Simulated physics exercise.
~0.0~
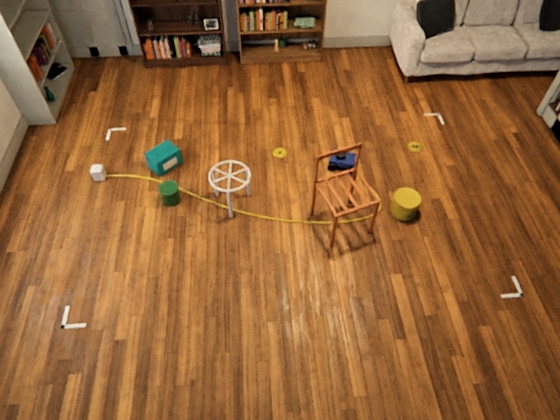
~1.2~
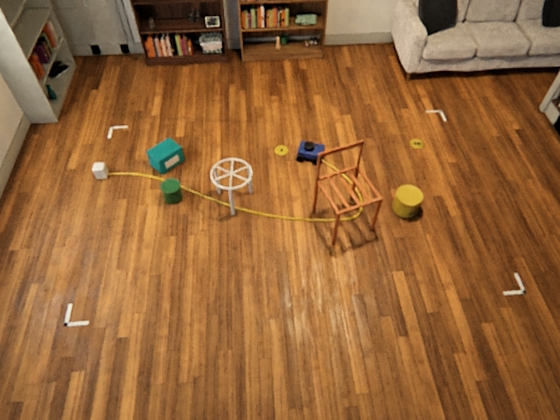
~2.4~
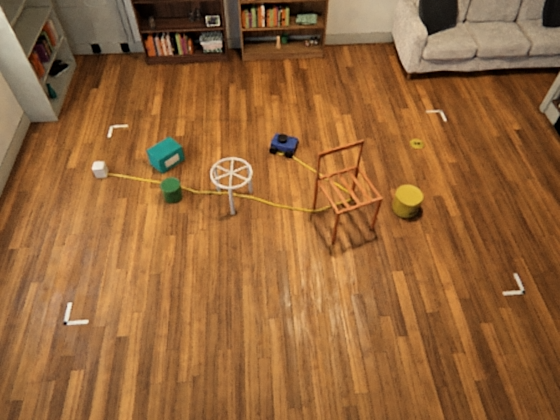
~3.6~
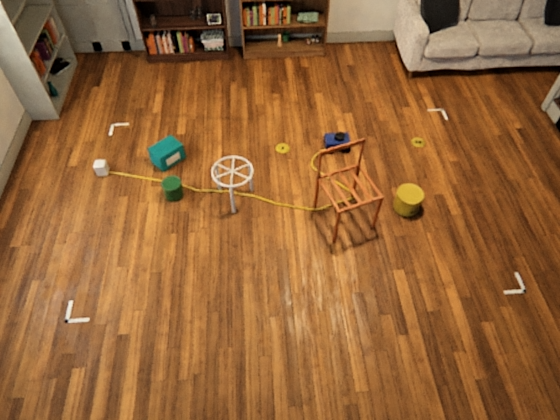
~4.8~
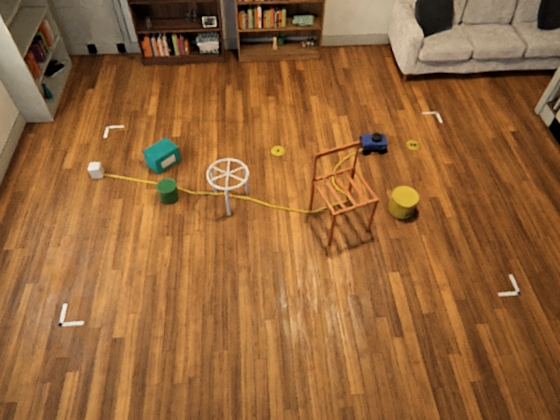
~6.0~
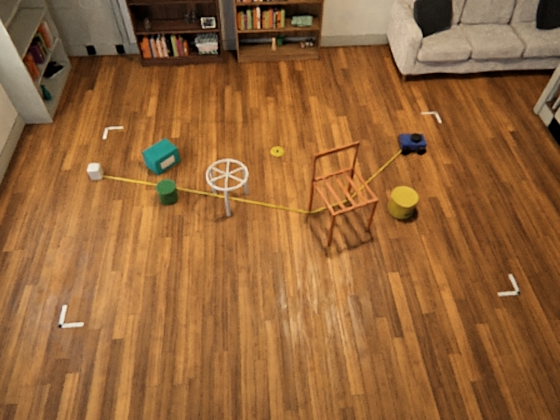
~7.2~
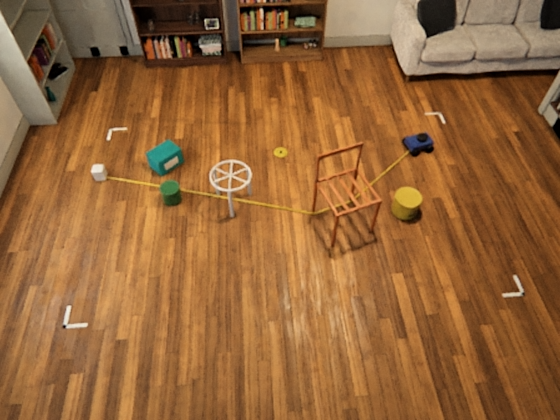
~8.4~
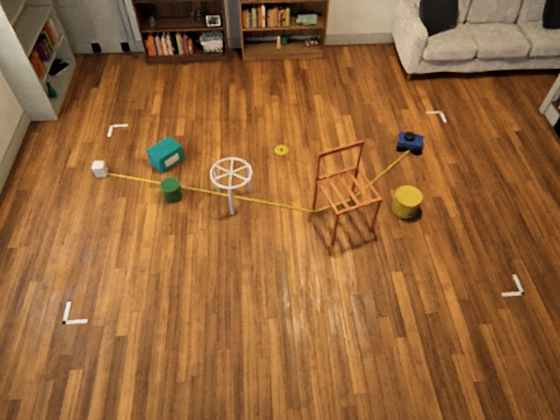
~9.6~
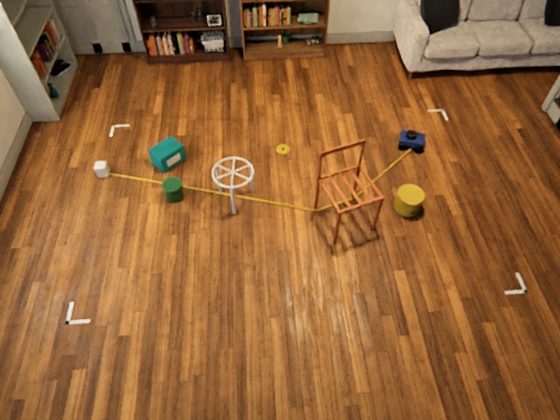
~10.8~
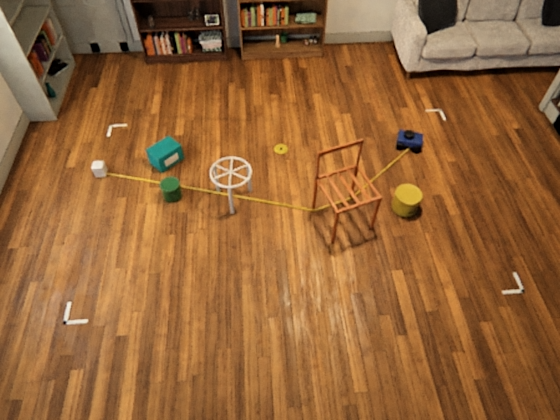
A small blue cart trailing a yellow cord drives left, then right past an orange chair, and stops.
